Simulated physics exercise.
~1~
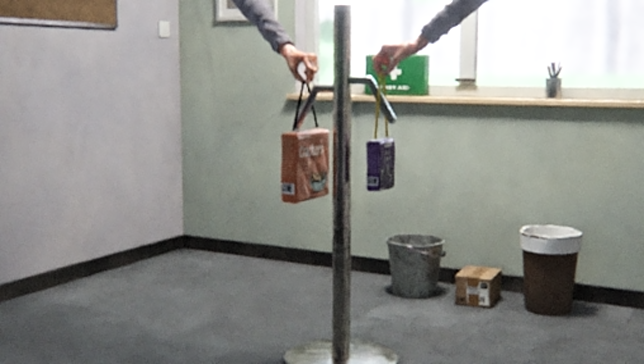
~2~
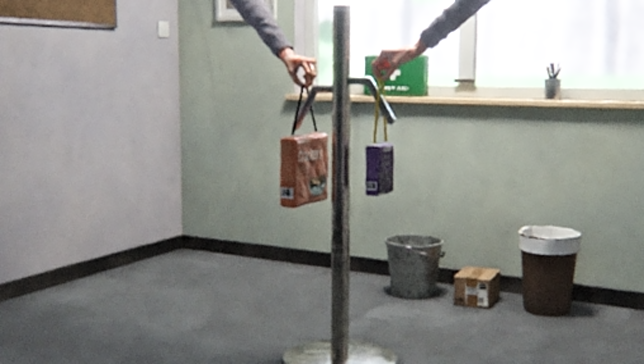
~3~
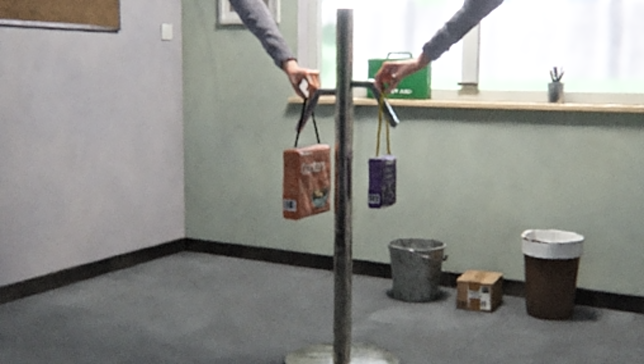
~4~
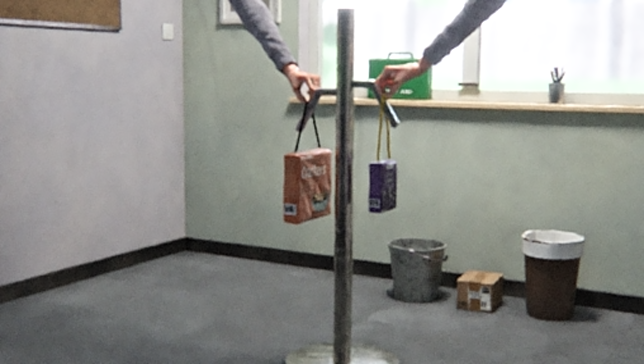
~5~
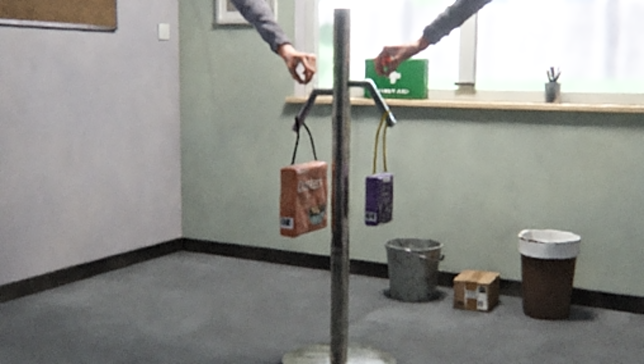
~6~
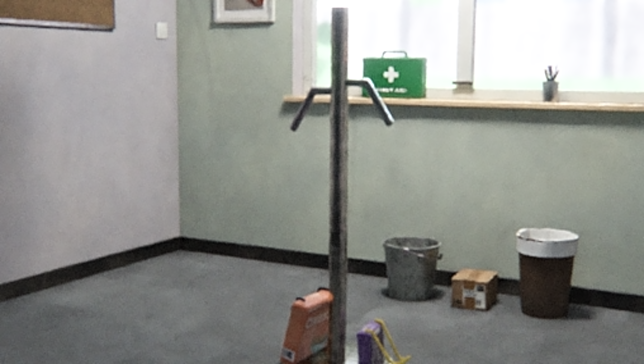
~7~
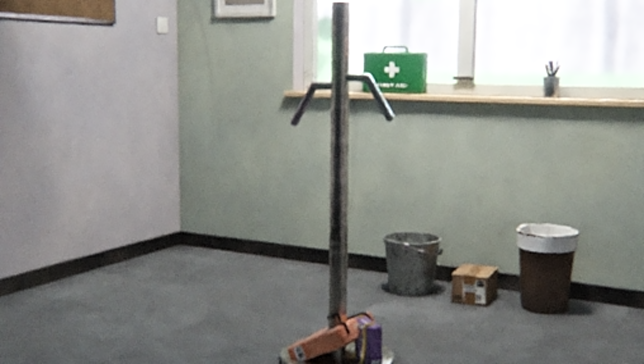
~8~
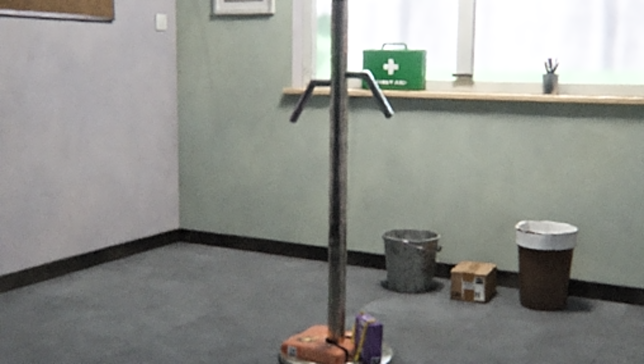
The footage shows two hands lowering an orange bag and a purple pouch by their loops onto the downward-sloping pegs of a coat stand. The hands let go and draw back, and both items slip off, ending on the floor at the stand's base, the orange bag on its side.
